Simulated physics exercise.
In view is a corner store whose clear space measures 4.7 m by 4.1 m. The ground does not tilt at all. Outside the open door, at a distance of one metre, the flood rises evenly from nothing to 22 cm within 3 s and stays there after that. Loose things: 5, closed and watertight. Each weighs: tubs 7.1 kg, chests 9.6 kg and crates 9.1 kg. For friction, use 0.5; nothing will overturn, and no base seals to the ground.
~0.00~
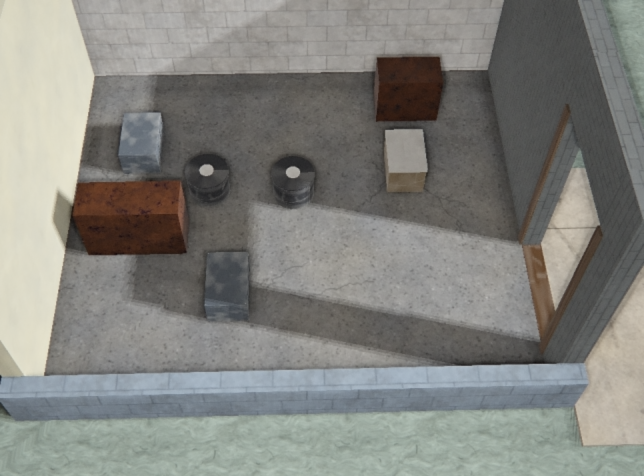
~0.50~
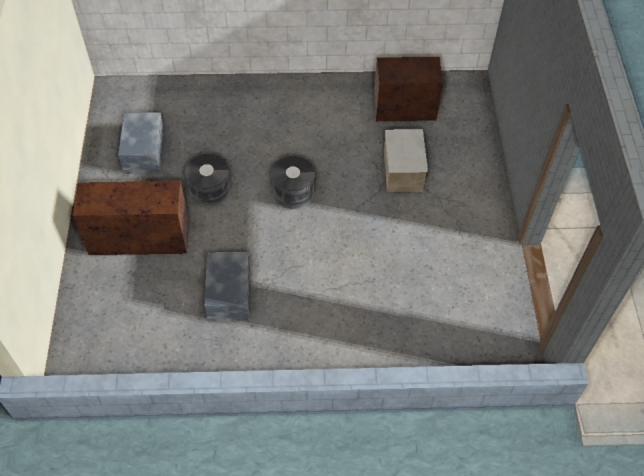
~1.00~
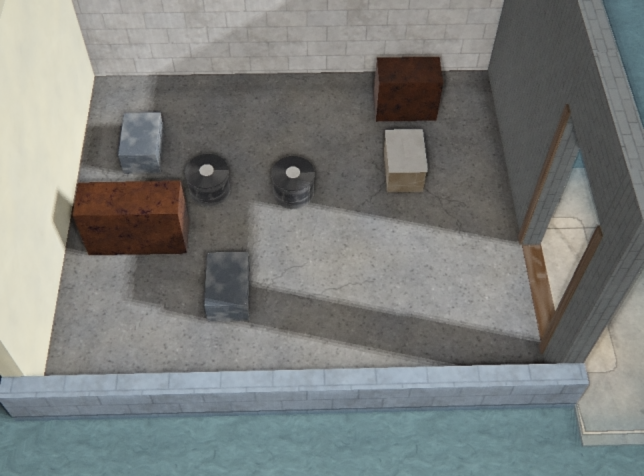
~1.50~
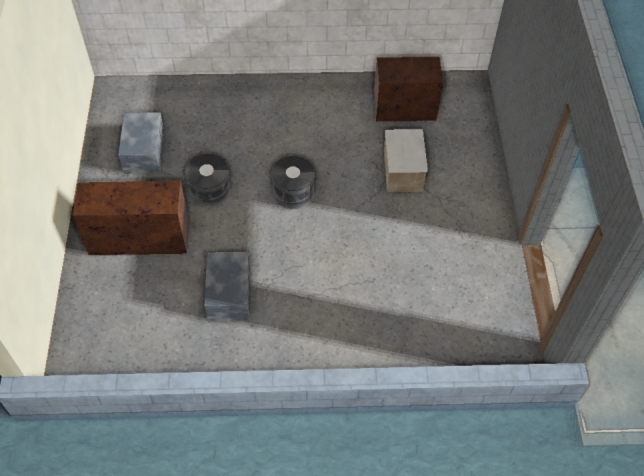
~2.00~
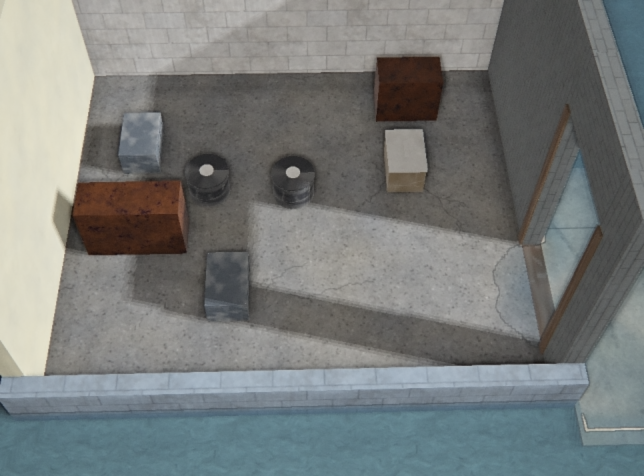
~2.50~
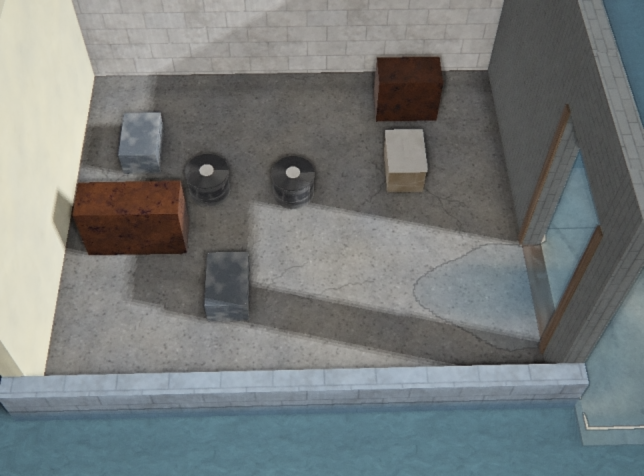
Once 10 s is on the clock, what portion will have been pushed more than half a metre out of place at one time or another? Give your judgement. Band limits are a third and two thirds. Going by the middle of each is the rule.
The fraction shifted will be in the top third.
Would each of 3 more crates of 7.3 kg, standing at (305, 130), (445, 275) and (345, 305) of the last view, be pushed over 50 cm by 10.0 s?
Result, in listed order: Not exceeded / exceeded / exceeded.
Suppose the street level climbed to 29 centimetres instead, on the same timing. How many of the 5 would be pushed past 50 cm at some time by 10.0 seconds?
With that change, 4 of them.
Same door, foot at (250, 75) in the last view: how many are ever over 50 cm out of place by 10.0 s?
Count: 4.
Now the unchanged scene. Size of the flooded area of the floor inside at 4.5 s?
Wet area: Approx. 8.5 m2.
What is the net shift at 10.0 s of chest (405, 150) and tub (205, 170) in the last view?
0 cm, 120 cm.
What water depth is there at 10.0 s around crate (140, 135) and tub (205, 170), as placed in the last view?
Depths: Near 10 cm, then near 8 cm.
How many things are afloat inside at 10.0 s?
I get 4.
After 3.5 s 0 of 5 are over 50 cm from their spots; 0 afloat.
After 4.5 s 0 of 5 are over 50 cm from their spots; 0 afloat.
After 7.0 s 3 of 5 are over 50 cm from their spots; 1 afloat.
After 10.0 s 4 of 5 are over 50 cm from their spots, and 4 have been at some point; 4 afloat.
